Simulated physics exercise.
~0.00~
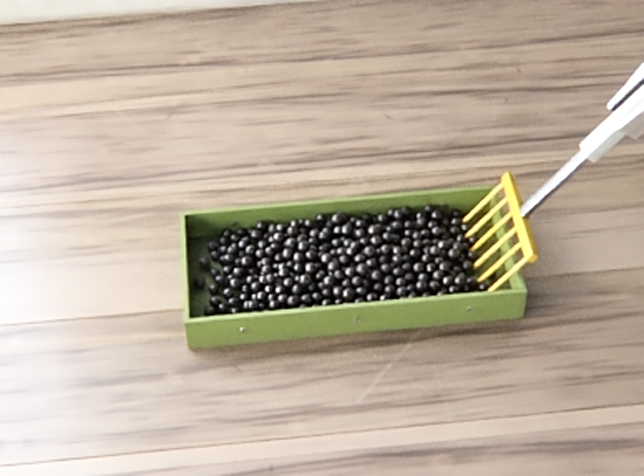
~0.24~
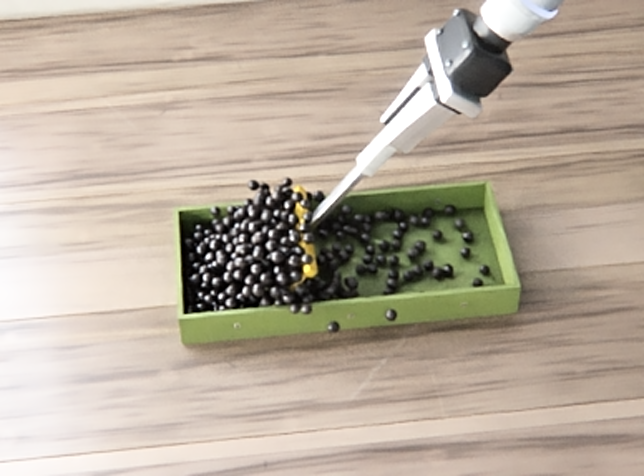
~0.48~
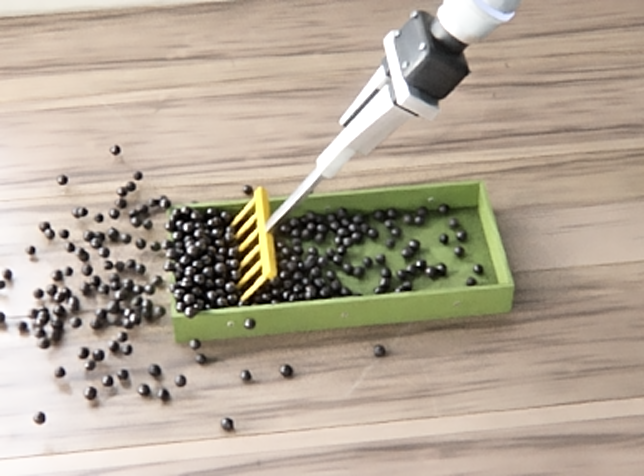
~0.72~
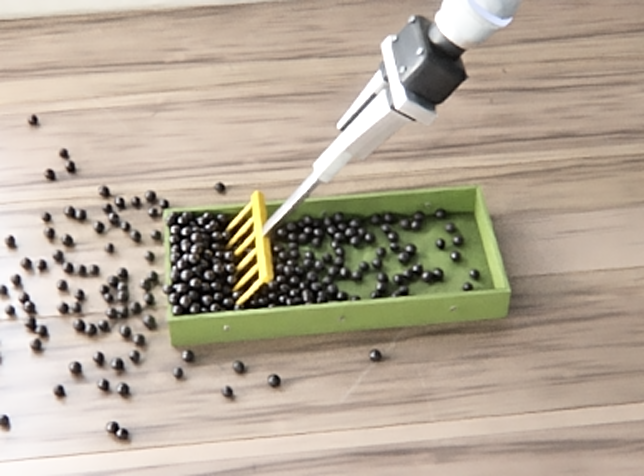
On a wood-grain table top, a gripper pulls a yellow fork leftward through black beads in a shallow green tin, heaping them at the left end until many spill over the rim and scatter, and the fork ends still among the beads left inside.
